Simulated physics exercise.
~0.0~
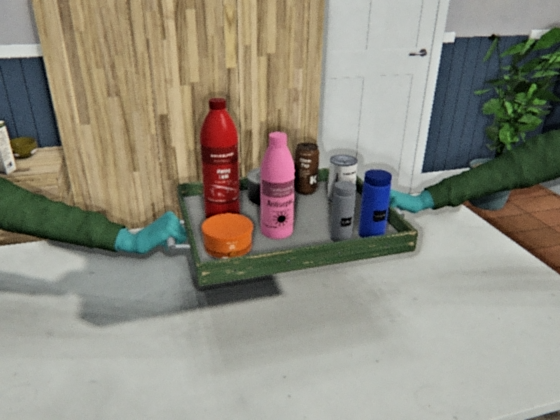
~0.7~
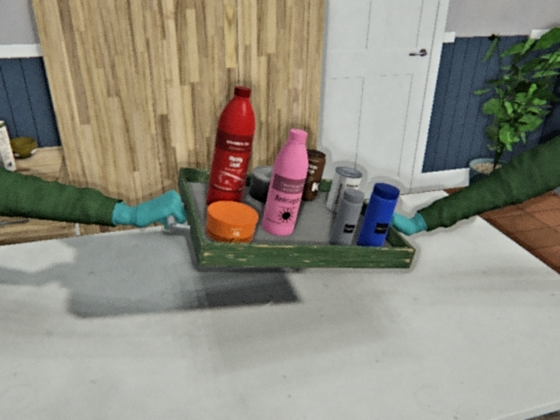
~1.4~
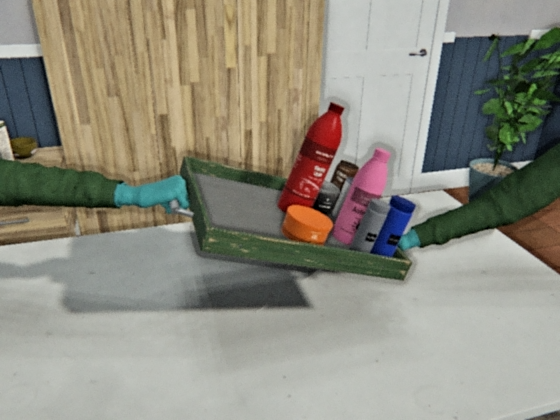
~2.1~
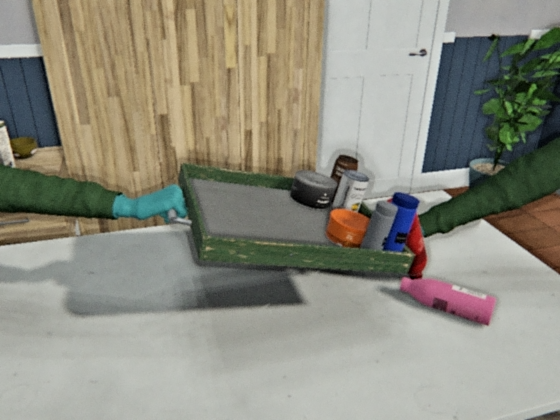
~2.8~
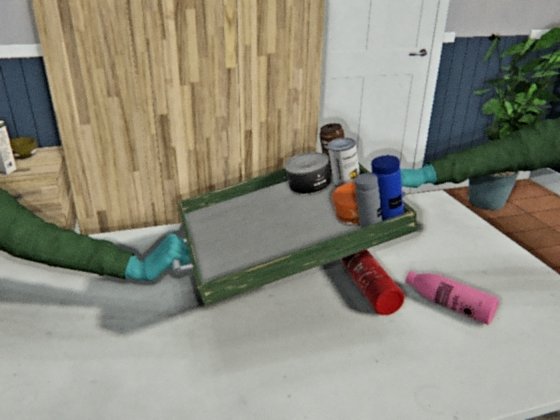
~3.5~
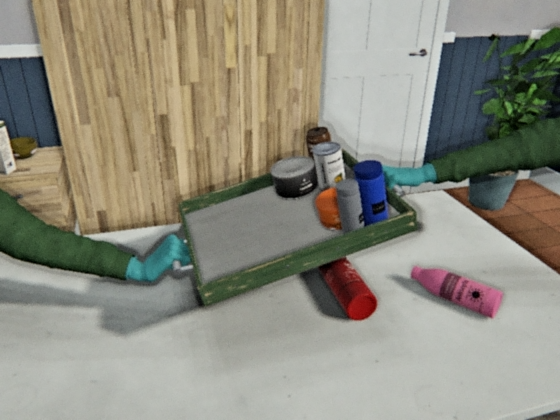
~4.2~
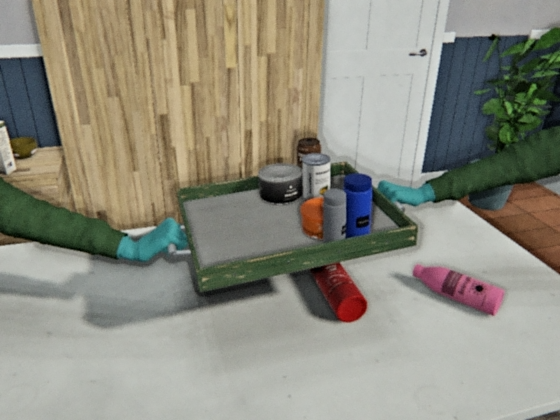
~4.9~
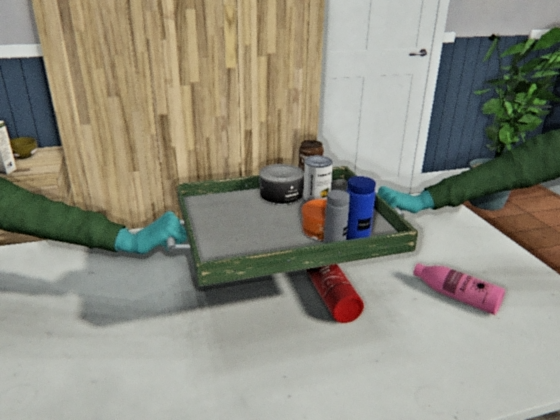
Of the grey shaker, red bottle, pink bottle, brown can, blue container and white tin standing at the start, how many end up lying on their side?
Two of them do. The red bottle and the pink bottle end up lying on the table, while the others remain upright on the tray.
